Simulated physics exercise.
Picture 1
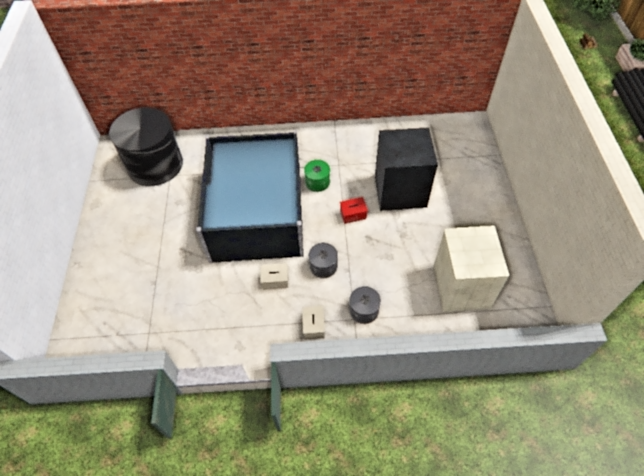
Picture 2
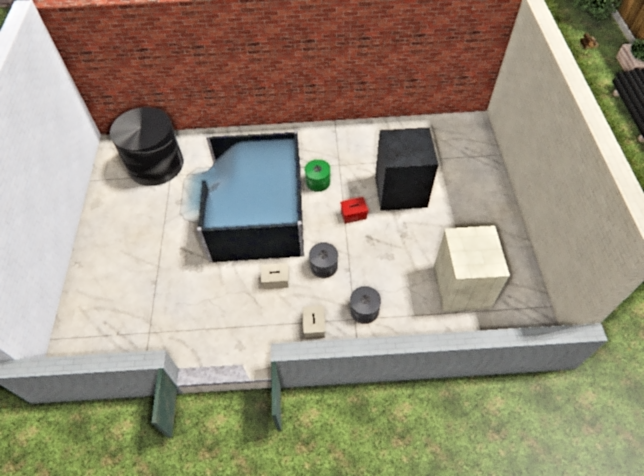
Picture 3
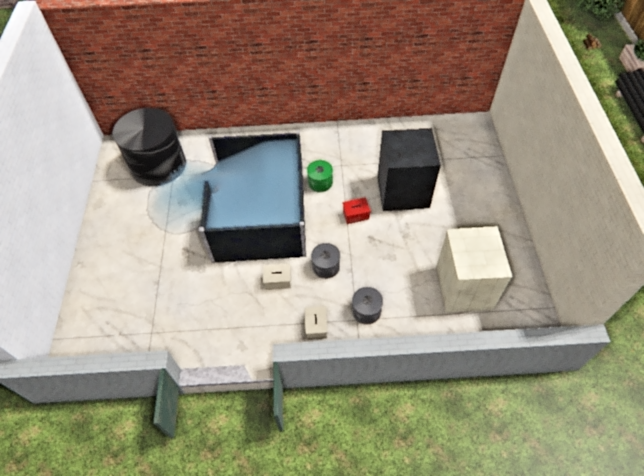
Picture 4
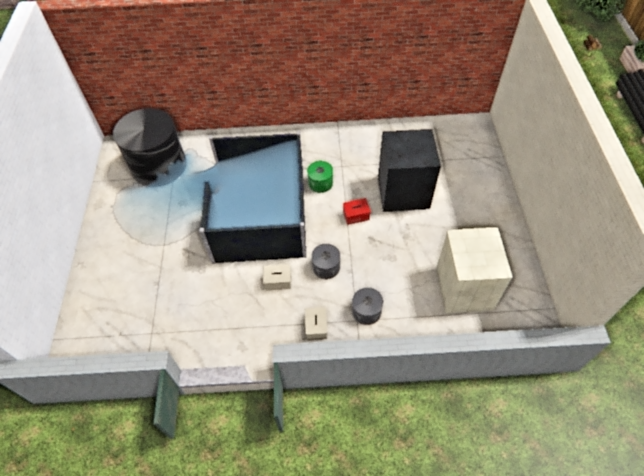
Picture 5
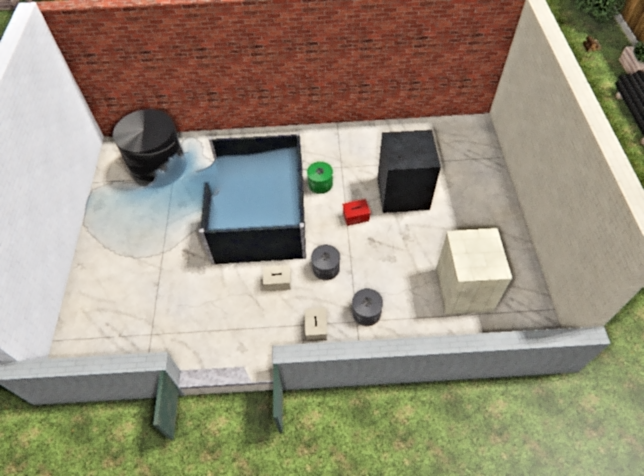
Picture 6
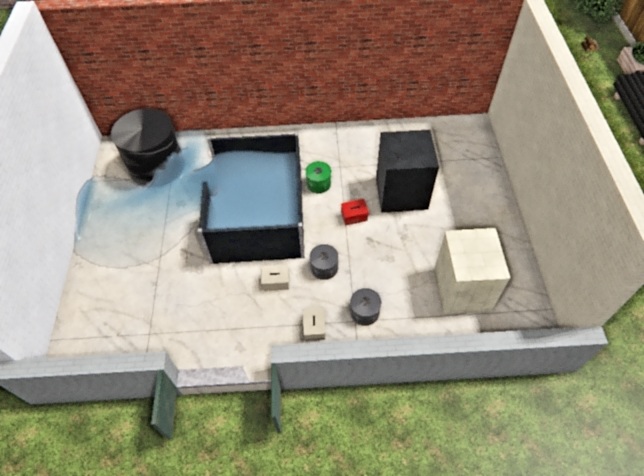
At first, a dark, open-topped tank brimming with blue water stands in a walled yard among small tubs and totes. Water pours out through its left side and spreads across the pale floor, around the black round container toward the left wall, while the tank's level drops and the loose items stay put.
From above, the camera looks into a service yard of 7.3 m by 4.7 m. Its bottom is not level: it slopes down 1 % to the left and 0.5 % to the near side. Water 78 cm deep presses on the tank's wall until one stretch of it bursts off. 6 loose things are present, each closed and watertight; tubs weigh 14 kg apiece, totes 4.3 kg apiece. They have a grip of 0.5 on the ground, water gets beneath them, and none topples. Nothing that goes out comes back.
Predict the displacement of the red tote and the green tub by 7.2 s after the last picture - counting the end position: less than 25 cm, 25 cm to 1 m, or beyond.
Outcome: The red tote is hardly disturbed; the green tub is hardly disturbed.
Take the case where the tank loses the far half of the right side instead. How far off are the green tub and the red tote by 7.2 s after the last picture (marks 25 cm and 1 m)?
With that failure, the green tub covers a big distance, and the red tote covers a big distance.
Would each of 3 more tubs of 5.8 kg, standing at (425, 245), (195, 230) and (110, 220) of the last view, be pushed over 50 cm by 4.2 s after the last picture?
First within, then within, then beyond.
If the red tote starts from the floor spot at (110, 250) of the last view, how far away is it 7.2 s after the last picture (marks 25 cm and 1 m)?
Put there, it wanders off a long way.
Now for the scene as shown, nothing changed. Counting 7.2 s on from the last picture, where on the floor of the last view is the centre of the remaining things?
They average out to somewhere around (387, 250).
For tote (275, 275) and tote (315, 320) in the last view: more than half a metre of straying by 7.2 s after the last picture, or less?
In sequence - crossed the line; crossed the line.
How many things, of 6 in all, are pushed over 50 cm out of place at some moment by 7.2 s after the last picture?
Result: 2.
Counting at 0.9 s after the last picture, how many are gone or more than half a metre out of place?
0 of them.
Then, 0.9 s after the last picture the red tote is near (355, 208), 0.0 m from its start, aground; the green tub is near (319, 171), 0.0 m from its start, aground; 0 of 6 are out; 0 afloat.
Then, 2.8 s after the last picture the red tote is near (355, 208), 0.0 m from its start, aground; the green tub is near (319, 171), 0.0 m from its start, aground; 0 of 6 are out; 0 afloat.
Then, 4.8 s after the last picture the red tote is near (355, 208), 0.0 m from its start, aground; the green tub is near (319, 171), 0.0 m from its start, aground; 0 of 6 are out; 1 afloat.
Then, 7.2 s after the last picture the red tote is near (355, 208), 0.0 m from its start, afloat; the green tub is near (319, 171), 0.0 m from its start, aground; 0 of 6 are out; 3 afloat.
